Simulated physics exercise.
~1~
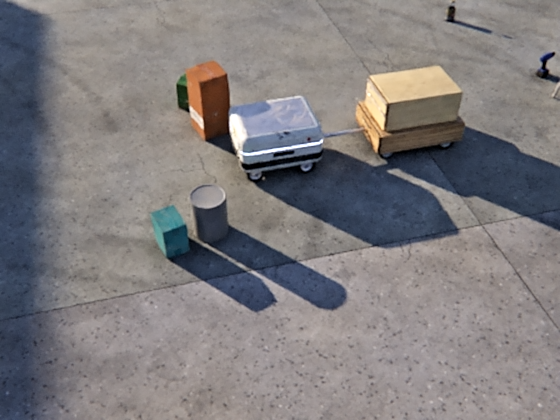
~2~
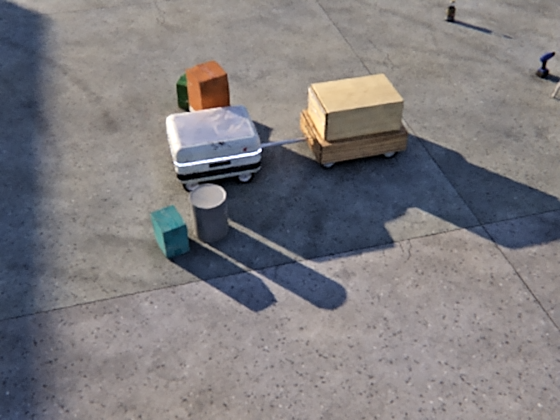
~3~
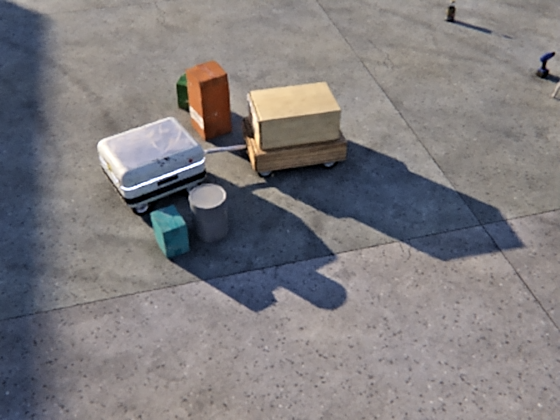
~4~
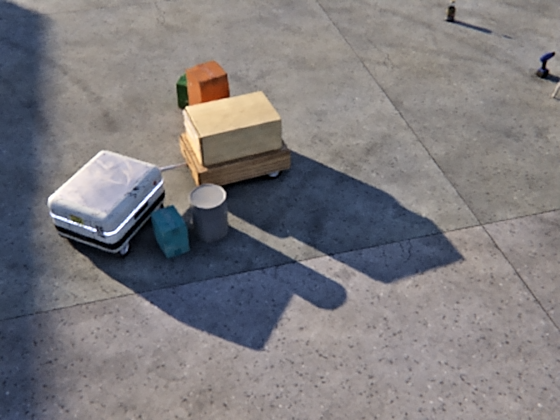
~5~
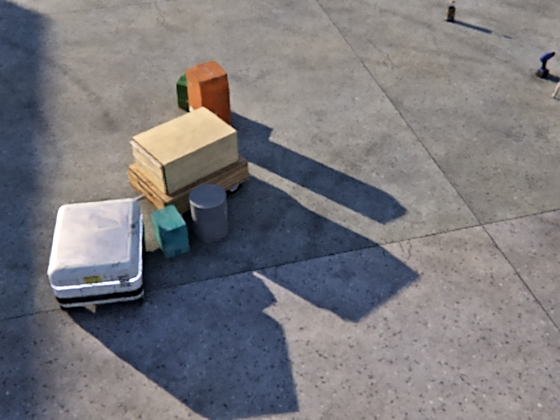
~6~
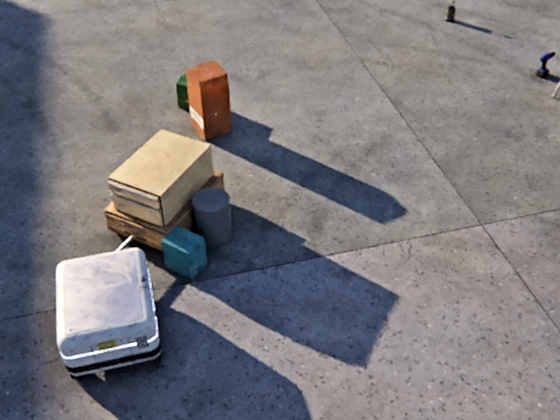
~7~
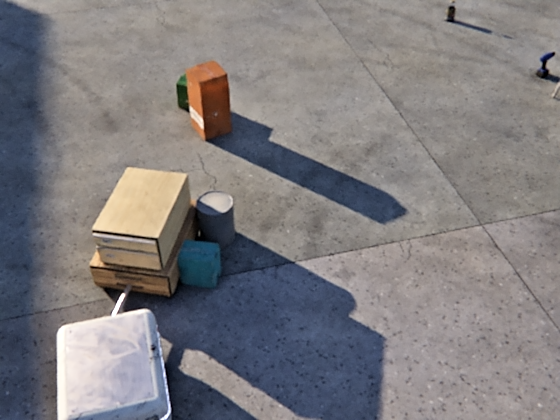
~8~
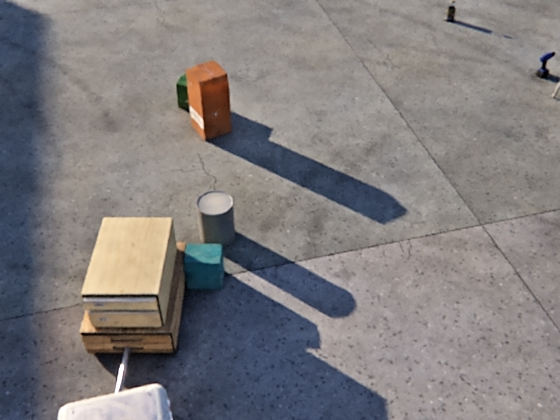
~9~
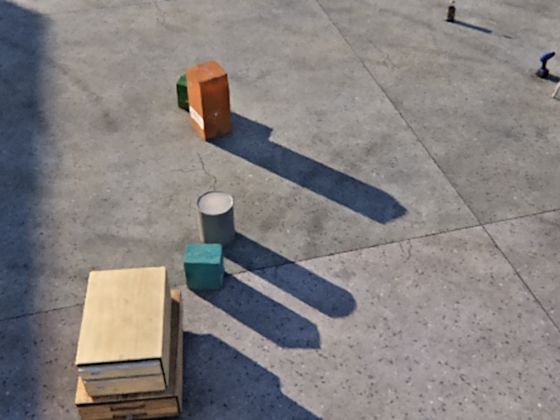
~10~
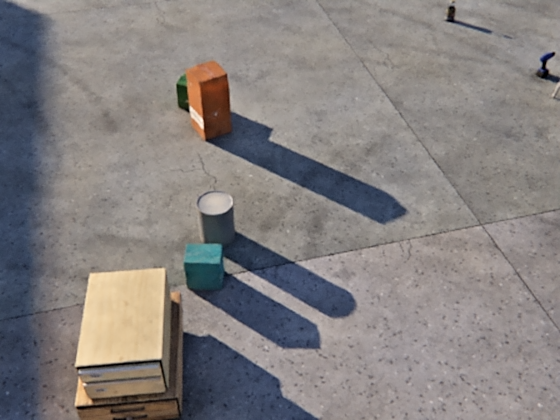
A white cart tows a stacked wooden cart around a left turn, nudging the turquoise box aside.
